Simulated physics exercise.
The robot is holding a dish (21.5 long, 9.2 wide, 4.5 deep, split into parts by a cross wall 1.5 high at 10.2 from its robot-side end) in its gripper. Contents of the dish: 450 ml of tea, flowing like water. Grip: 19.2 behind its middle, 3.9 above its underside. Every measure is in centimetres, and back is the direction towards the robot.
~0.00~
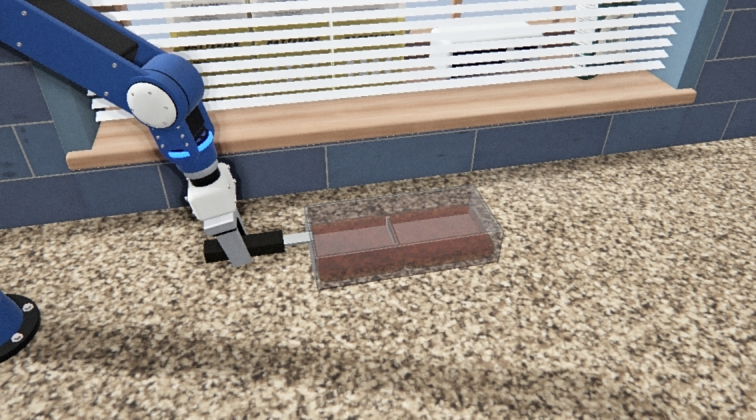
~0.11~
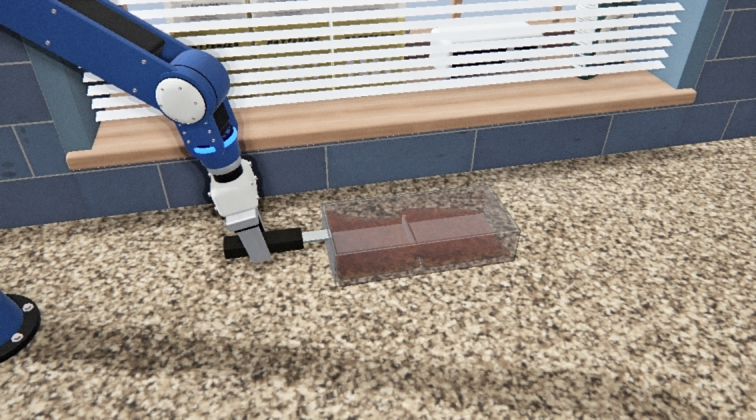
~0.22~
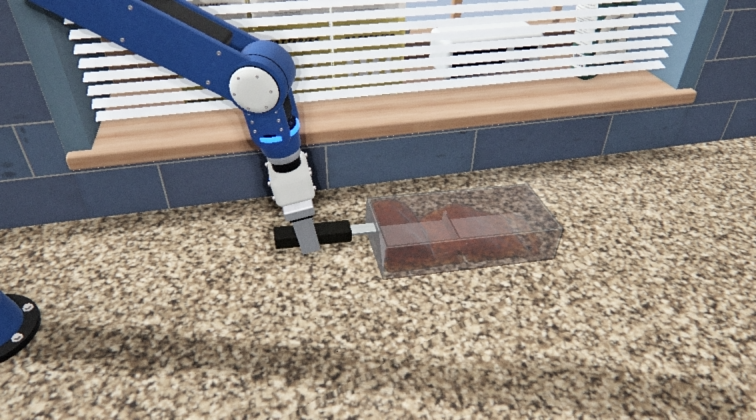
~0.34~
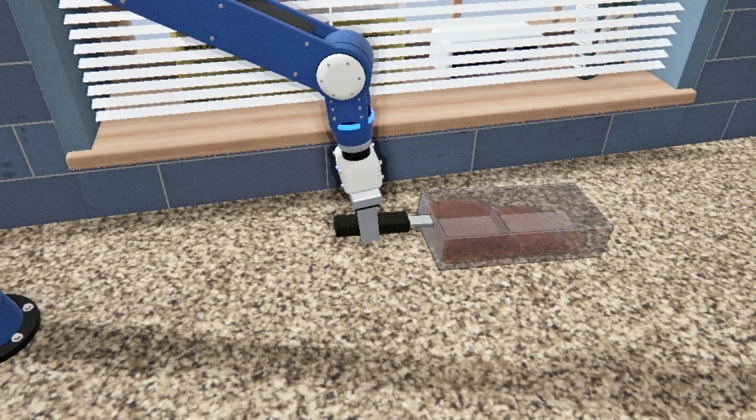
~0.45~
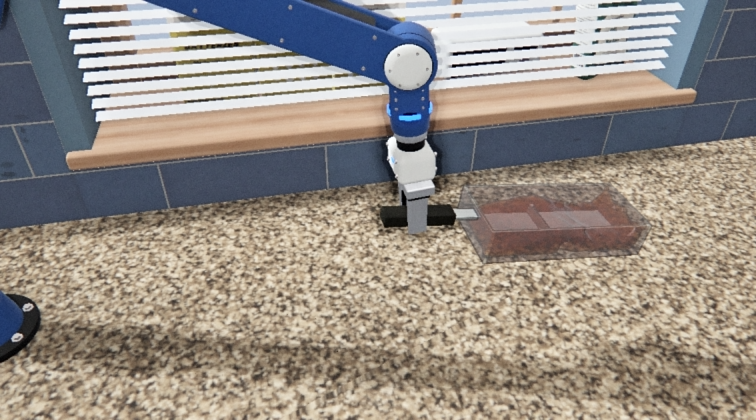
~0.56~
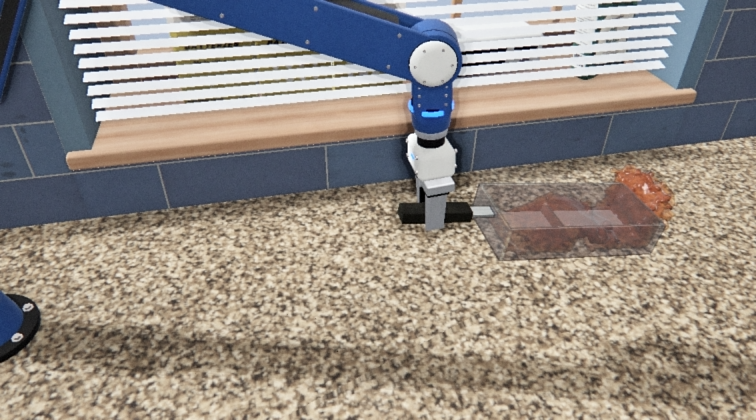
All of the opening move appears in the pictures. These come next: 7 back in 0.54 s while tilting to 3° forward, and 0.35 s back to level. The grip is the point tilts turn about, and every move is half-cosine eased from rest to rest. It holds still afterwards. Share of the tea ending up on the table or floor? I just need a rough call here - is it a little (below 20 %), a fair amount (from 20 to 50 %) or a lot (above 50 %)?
It is a fair amount, from 20 to 50 %.
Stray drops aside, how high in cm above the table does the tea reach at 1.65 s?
Height: Roughly 21 cm.
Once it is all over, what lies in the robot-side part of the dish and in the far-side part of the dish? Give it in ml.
Approx. 140 ml then 180 ml.
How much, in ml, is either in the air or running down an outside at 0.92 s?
Around 10 ml at that time.
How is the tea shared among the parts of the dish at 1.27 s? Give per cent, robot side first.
Roughly 30 % on the robot side and 40 % on the far side.
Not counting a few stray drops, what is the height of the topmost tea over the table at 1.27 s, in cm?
Stray drops aside, I'd put it at close to 21 cm.
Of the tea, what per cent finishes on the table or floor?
30 per cent or so.
By 0.92 s, tilted 4° forward, liquid up to 25 above the table; 245 ml in the far-side part, 120 ml on the table or floor, 75 ml in the robot-side part, 10 ml in the air or running down outside.
By 1.27 s, tilted 2° forward, liquid up to 21 above the table; 185 ml in the far-side part, 135 ml on the table or floor, 130 ml in the robot-side part.
By 1.65 s, level, liquid up to 21 above the table; 190 ml in the far-side part, 135 ml on the table or floor, 130 ml in the robot-side part.
By 2.45 s, level, liquid up to 21 above the table; 185 ml in the far-side part, 135 ml in the robot-side part, 135 ml on the table or floor.
Final state, 180 ml in the far-side part, 135 ml in the robot-side part, 135 ml on the table or floor. That is 29 % on the table or floor.
